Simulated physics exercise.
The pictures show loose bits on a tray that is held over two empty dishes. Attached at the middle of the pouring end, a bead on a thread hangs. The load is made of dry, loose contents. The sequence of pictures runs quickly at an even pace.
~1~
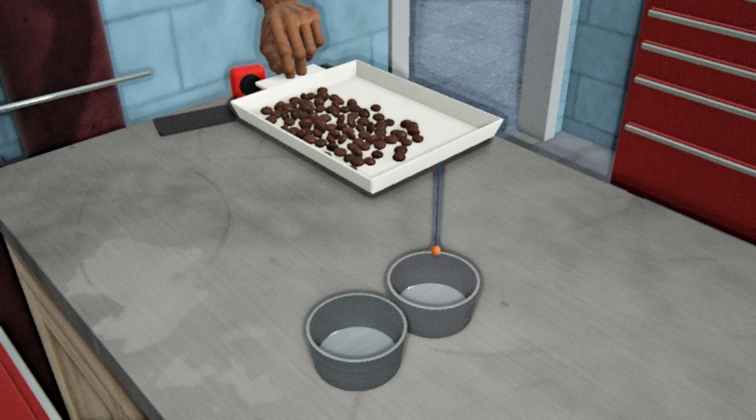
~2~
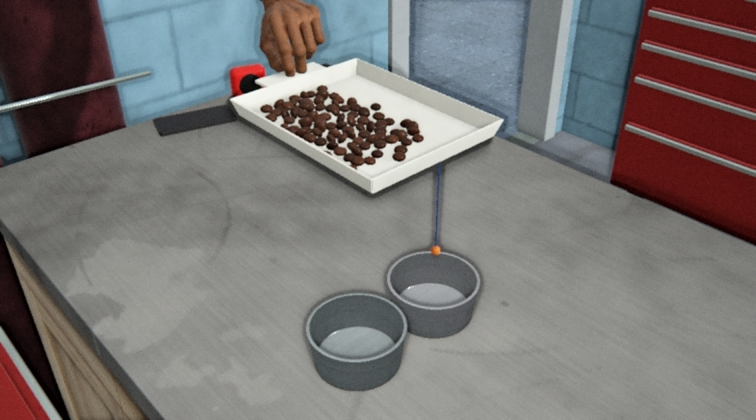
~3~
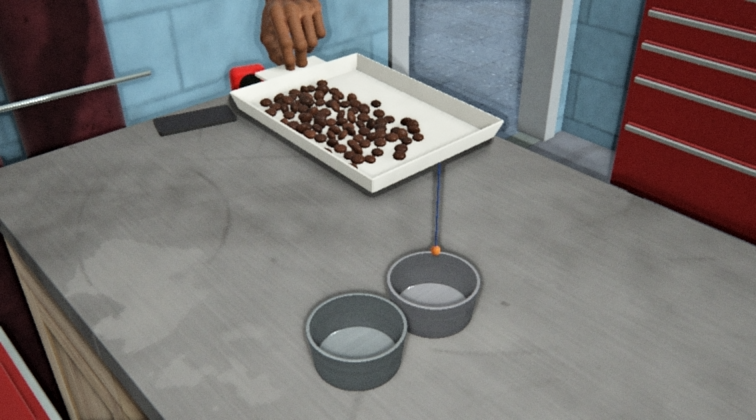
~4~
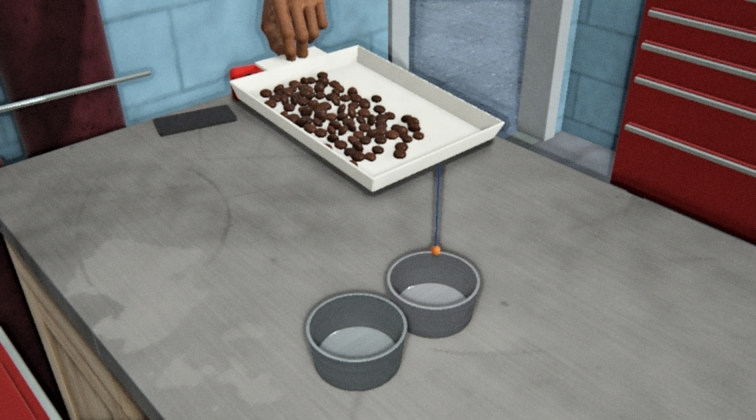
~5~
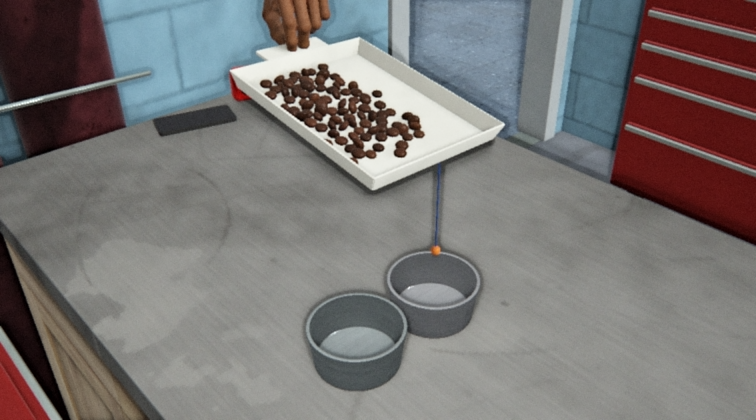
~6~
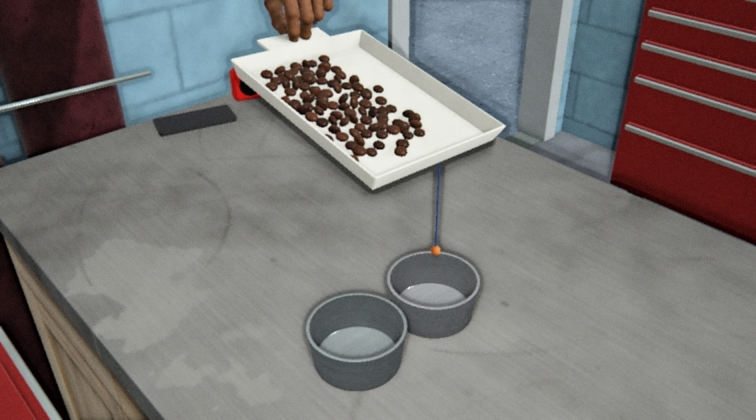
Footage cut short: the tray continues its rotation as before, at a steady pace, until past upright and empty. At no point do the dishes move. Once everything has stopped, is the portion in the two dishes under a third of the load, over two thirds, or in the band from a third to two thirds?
Between both dishes you'd find a little less than a third or even fewer.
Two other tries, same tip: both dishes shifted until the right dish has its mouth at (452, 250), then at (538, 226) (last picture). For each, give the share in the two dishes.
In order: 20 percent and 80 percent.
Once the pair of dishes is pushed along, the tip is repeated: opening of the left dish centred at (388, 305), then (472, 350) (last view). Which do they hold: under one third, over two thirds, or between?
Try 1 - in the middle band; try 2 - below one third.
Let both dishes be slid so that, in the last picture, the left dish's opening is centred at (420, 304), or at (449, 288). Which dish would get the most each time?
First try, the dish at right; second try, the dish at right.
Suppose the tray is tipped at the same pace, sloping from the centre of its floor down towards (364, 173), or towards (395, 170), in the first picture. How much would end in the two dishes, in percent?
So it's 70 percent with the first slope and 80 percent with the other.
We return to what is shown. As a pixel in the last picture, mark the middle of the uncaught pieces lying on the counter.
It's centred at about (519, 282).
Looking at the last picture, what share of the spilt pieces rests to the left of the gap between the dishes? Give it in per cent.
Near 0 %.
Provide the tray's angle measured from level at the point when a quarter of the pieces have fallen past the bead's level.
I'd say it is tilted about 85°.
Soon after the last picture, tray tipped steeply; nearly all on the tray; a stray few outside both; a stray few in the air.
A little later, tray tipped right over; about a quarter on the tray; a small part in the right dish; about a third outside both; about a third in the air.
Later still, tray tipped past a quarter turn; about a quarter in the right dish; most outside both.
At rest, tray tipped past a quarter turn; none in the left dish; about a quarter in the right dish; most outside both.
